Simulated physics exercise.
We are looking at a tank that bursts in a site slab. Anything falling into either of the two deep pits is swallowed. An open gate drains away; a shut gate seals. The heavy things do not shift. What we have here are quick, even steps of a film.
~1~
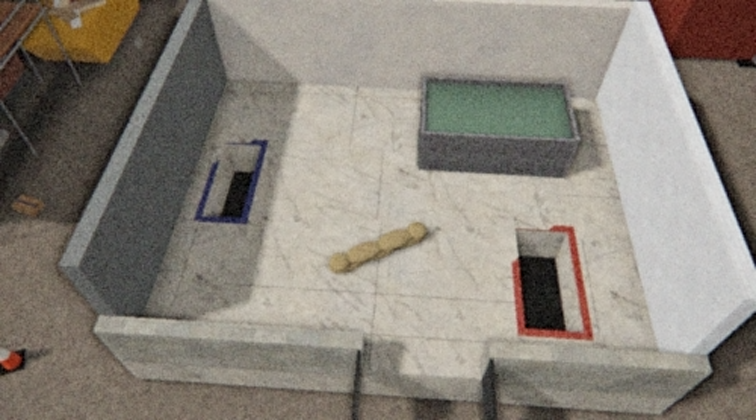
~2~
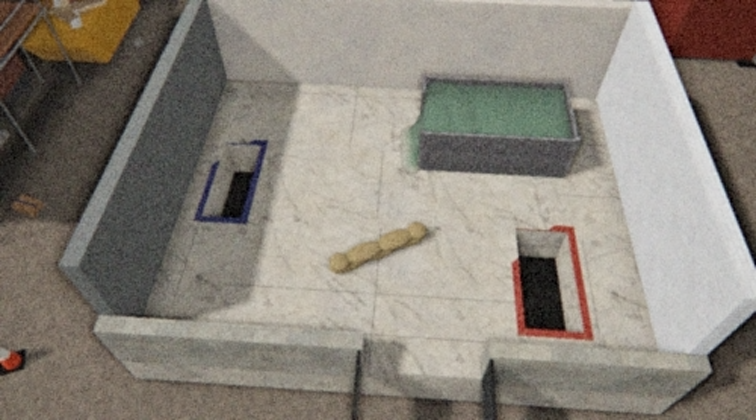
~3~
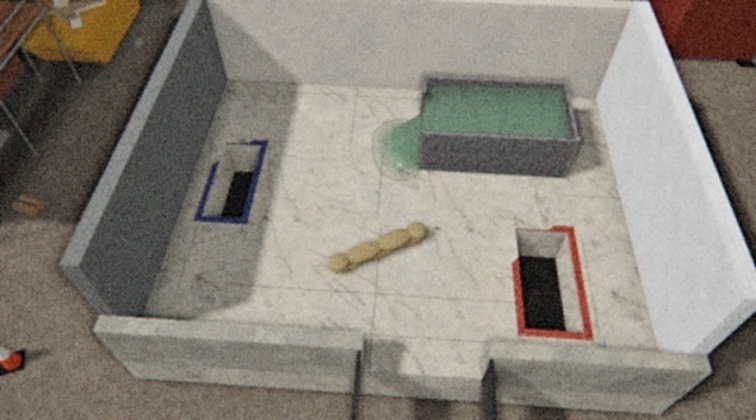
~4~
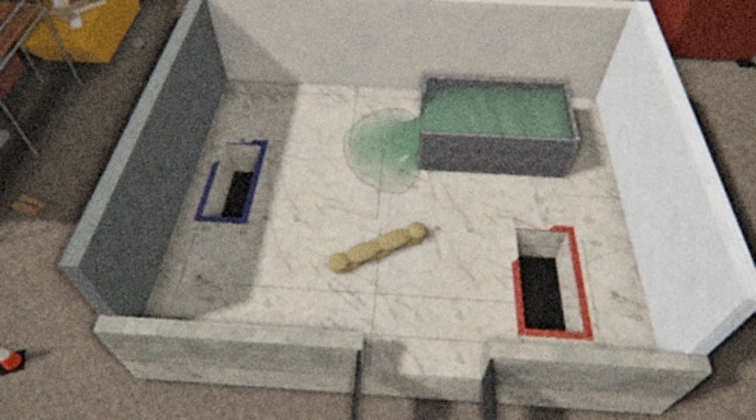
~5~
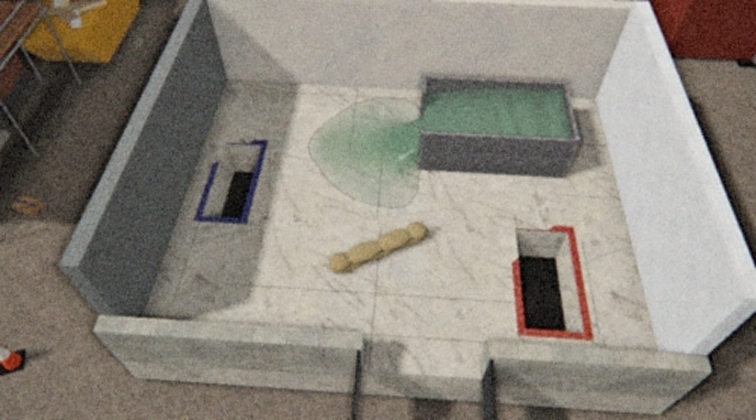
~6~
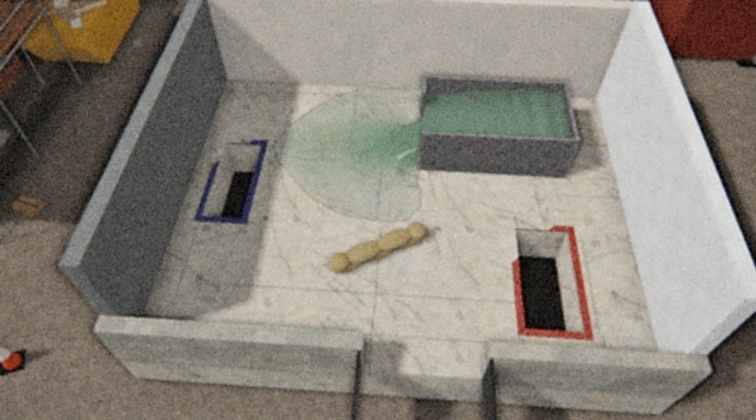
Inside a walled slab with blue-edged and red-edged openings, a still tank of green water burst at its left side, and the water poured out and spread leftward across the pale floor in a widening fan.
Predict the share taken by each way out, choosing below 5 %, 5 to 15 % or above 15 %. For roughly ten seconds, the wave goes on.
In the end the gate gets a mere sliver - short of five per cent; the red pit gets a mere sliver - short of five per cent; the blue pit gets a sizeable chunk - beyond fifteen per cent.
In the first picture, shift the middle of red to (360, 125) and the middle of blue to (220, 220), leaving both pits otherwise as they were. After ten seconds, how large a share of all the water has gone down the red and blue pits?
Measured shares in per cent - red 60, blue 15.
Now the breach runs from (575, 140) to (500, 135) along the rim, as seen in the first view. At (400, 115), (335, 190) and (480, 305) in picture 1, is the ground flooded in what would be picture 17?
In that order: No water, not flooded, covered.
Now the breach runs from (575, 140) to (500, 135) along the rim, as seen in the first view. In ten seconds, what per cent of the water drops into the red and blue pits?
In percent: Red 60, blue 2.
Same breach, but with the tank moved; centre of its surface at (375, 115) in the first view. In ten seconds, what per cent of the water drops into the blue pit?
Blue: About 70 %.
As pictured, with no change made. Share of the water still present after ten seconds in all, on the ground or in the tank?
I'd estimate close to 44 per cent.
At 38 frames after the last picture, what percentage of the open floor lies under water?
Estimated share: Around 60 %.
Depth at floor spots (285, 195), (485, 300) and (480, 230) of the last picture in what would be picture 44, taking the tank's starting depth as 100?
Going in order, roughly 2, 0 and 0 %.
A moment on, water covers 35 % of the floor; the gate 0 %, the red pit 0 %, the blue pit 3 %.
Next, water covers 45 % of the floor; the gate 0 %, the red pit 0 %, the blue pit 10 %.
Then, water covers 50 % of the floor; the gate 0 %, the red pit 0 %, the blue pit 21 %.
Later, water covers 60 % of the floor; the gate 0 %, the red pit 0 %, the blue pit 39 %.
In the end, water covers 75 % of the floor; the gate 1 %, the red pit 2 %, the blue pit 54 %.
